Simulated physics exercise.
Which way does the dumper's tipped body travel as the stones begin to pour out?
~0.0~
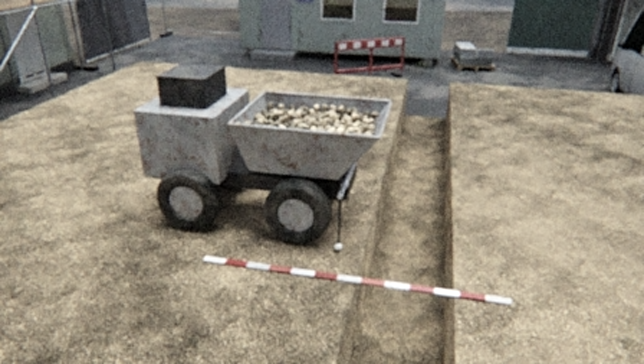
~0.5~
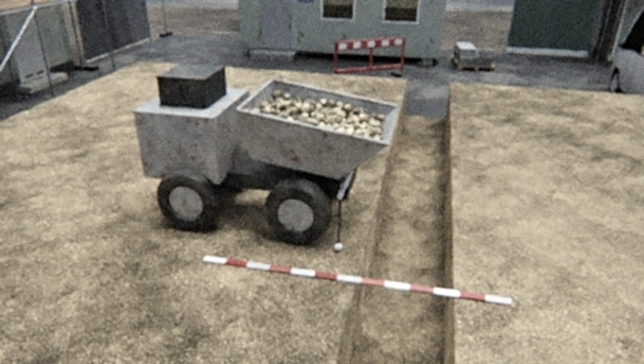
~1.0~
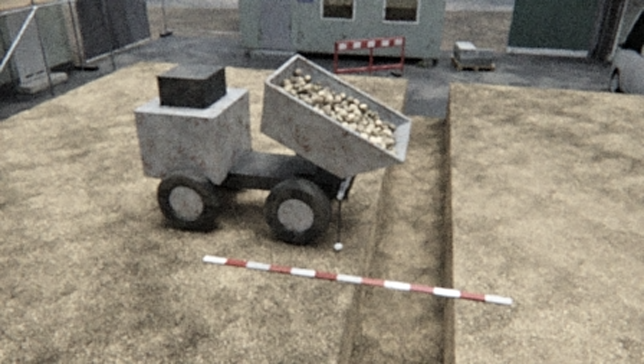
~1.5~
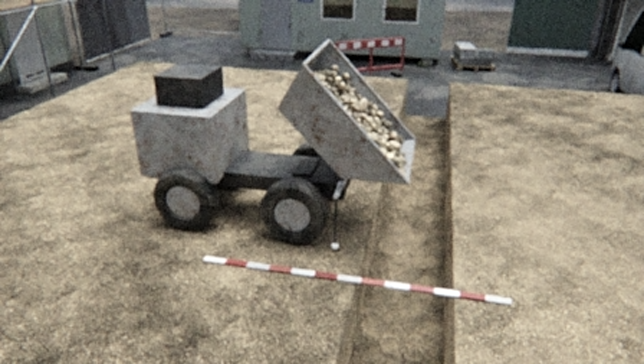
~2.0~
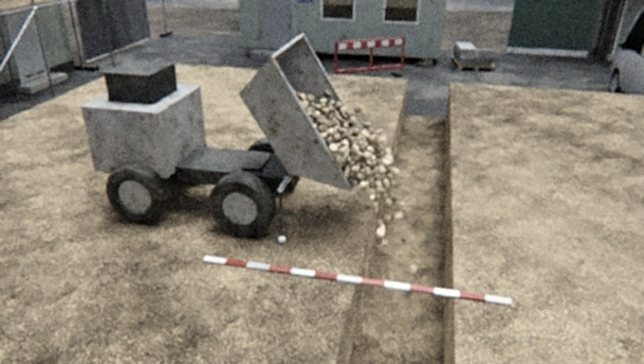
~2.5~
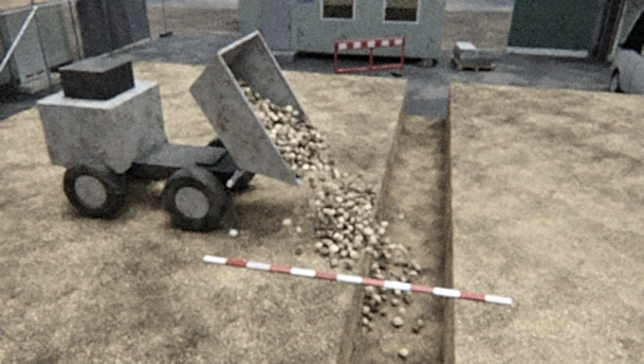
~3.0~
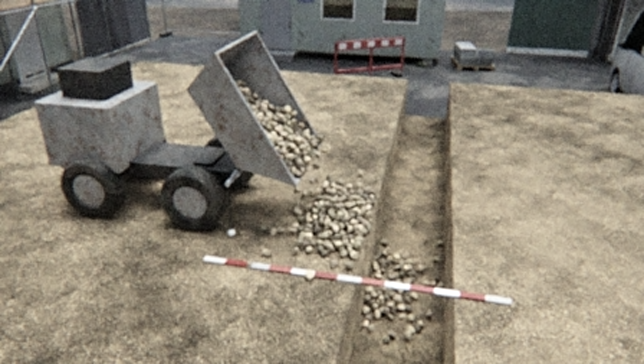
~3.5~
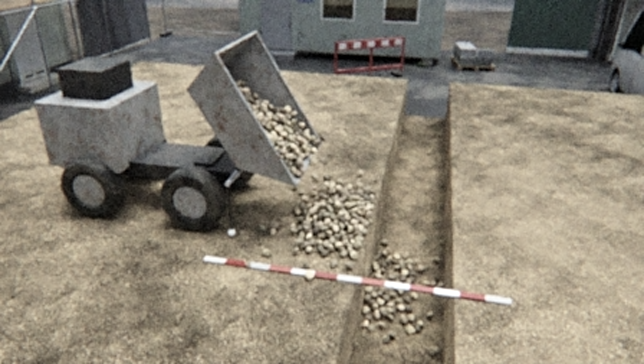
It travels to the left, away from the trench, together with the rest of the dumper.
